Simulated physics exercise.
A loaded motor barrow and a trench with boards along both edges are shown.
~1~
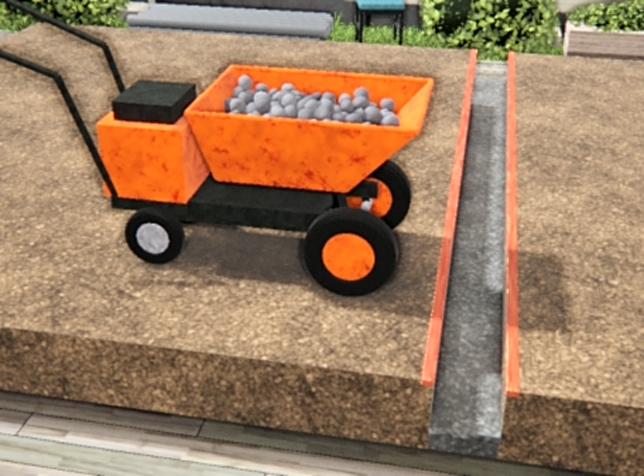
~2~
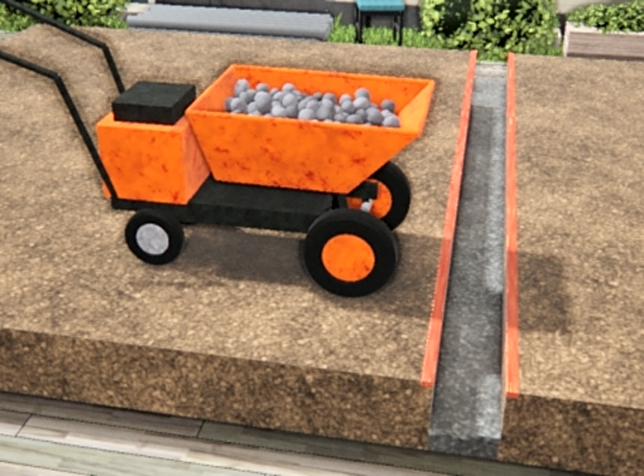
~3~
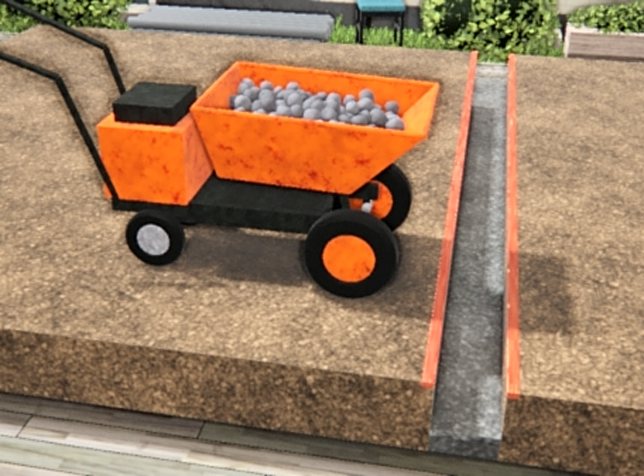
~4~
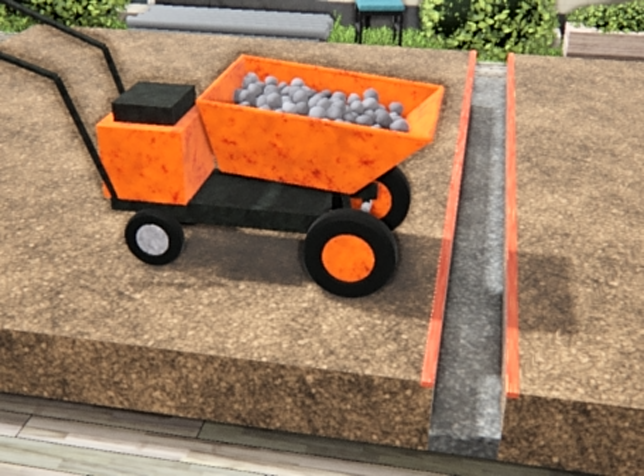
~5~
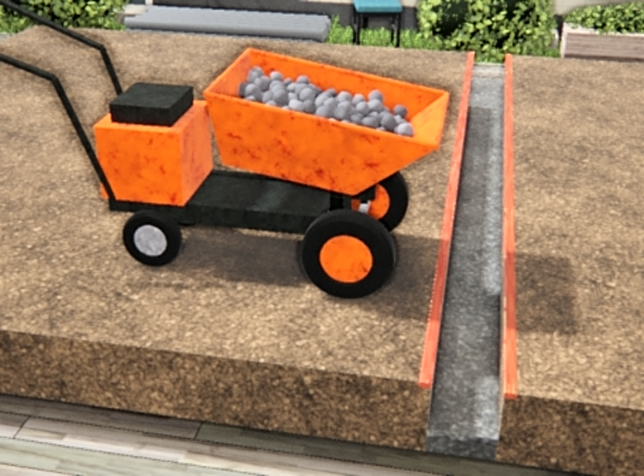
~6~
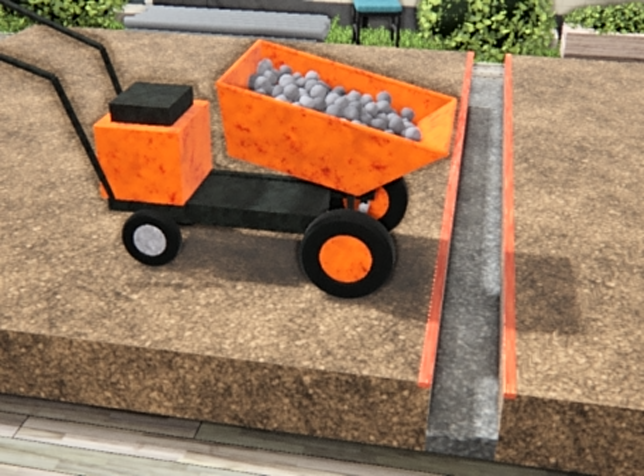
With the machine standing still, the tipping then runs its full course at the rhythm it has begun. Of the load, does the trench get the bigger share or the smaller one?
The amount in the trench falls below half.
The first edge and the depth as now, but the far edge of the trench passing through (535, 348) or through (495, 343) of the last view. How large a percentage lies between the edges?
The first try gives 60 percent, then the second gives 0 percent.
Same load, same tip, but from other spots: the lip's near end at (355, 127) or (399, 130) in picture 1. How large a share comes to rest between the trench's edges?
The shares come out close to 80 and 50 per cent, in that order.
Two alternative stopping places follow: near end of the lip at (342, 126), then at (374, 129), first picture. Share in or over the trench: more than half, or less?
The bulk / the bulk.
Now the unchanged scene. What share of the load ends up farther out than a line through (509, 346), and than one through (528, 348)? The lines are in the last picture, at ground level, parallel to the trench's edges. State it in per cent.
Estimate: 70 % and 50 %, respectively.
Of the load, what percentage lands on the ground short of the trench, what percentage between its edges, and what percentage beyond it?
Short 0, between 10, beyond 65.
Soon, skip tipped well over; all in the skip.
A while on, skip tipped steeply; most in the skip; a stray few in or heaped over the trench; a small part beyond it; a stray few falling.
Towards the end, skip tipped right over; about a quarter in the skip; a small part in or heaped over the trench; about two thirds beyond it.
Finally, skip tipped right over; about a quarter in the skip; a small part in or heaped over the trench; about two thirds beyond it.
